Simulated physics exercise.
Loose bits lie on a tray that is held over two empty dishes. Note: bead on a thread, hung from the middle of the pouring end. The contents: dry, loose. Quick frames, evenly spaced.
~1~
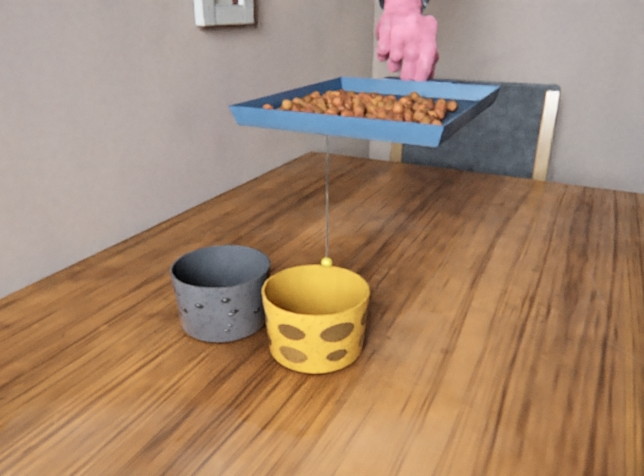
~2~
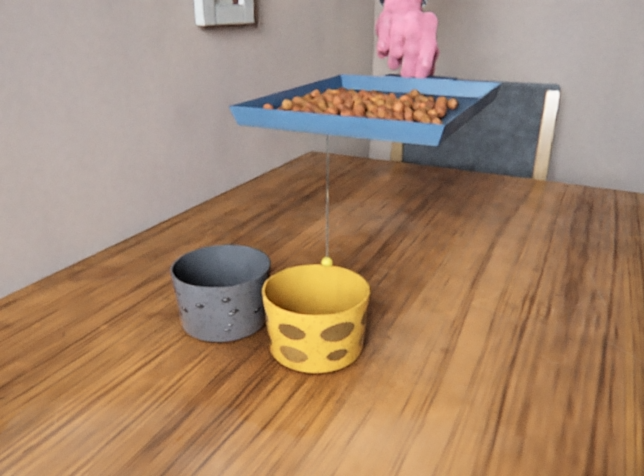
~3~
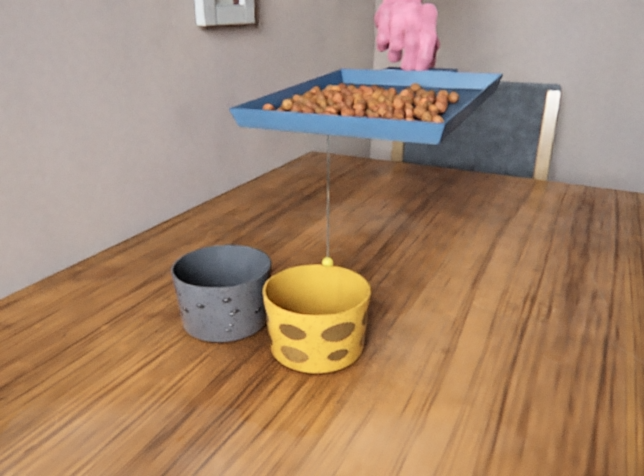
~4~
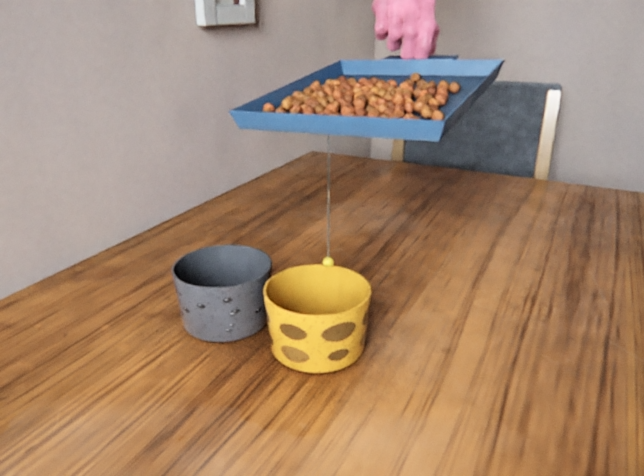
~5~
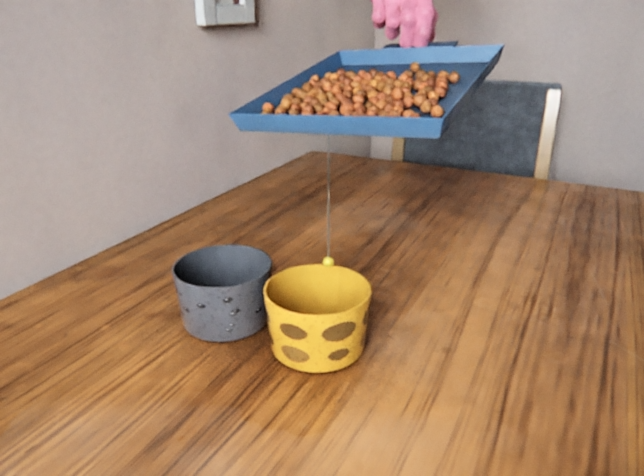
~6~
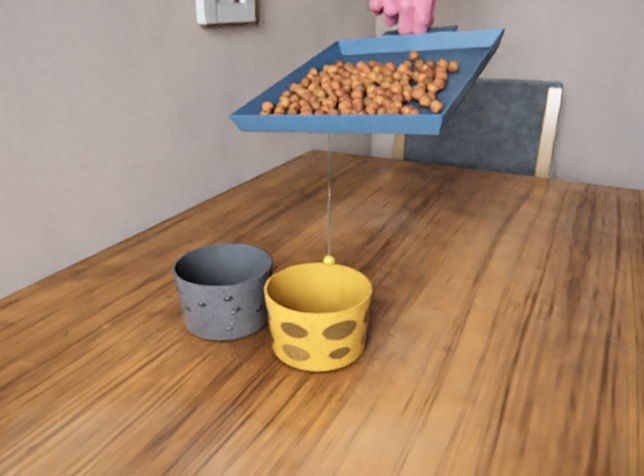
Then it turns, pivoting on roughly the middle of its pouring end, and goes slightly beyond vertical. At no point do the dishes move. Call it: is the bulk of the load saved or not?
The bulk is saved.
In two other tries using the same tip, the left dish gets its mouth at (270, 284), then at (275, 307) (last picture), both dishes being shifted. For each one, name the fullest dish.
Result, try one: The dish further left; try two: The dish further left.
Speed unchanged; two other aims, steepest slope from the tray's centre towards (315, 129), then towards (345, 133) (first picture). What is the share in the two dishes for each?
About 50 % and 30 %.
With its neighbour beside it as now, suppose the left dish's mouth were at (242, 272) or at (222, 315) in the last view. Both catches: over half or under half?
Held in all, by try: A larger portion, then a smaller portion.
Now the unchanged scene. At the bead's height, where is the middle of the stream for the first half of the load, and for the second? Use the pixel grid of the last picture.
It goes through near (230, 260) first, then near (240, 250).
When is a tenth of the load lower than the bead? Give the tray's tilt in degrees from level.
Tilt: Around 85 degrees.
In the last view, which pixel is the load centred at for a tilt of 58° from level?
Somewhere about (315, 73).
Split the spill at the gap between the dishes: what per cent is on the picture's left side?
Left share: Close to 80 %.
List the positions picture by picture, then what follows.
In the first picture, corners of the pouring end near (237, 105) and (439, 124), level; middle of the load near (361, 110), hazelnuts; left dish near (192, 310); right dish near (290, 338); bead on its thread near (327, 262).
In the second picture, corners of the pouring end near (237, 106) and (439, 123), level; middle of the load near (361, 108).
In the third picture, corners of the pouring end near (237, 107) and (439, 122), tipped barely, lowest at the left corner; middle of the load near (361, 105).
In the fourth picture, corners of the pouring end near (237, 110) and (439, 119), tipped a little, lowest at the left corner; middle of the load near (361, 101).
In the fifth picture, corners of the pouring end near (237, 112) and (438, 116), tipped a little, lowest at the left corner; middle of the load near (360, 96).
In the sixth picture, corners of the pouring end near (237, 113) and (437, 112), tipped a little, lowest at the left corner; middle of the load near (359, 90); left dish near (195, 308); right dish near (293, 336).
Shortly afterwards, tray tipped steeply; the whole lot on the tray.
Next, tray tipped right over; a little on the tray; a little in the right dish; near half in the left dish; a little outside both; near a quarter in the air.
Some moments later, tray tipped past a quarter turn; near a quarter in the right dish; near two thirds in the left dish; near a quarter outside both.
In the end, tray tipped past a quarter turn; near a quarter in the right dish; near two thirds in the left dish; near a quarter outside both.
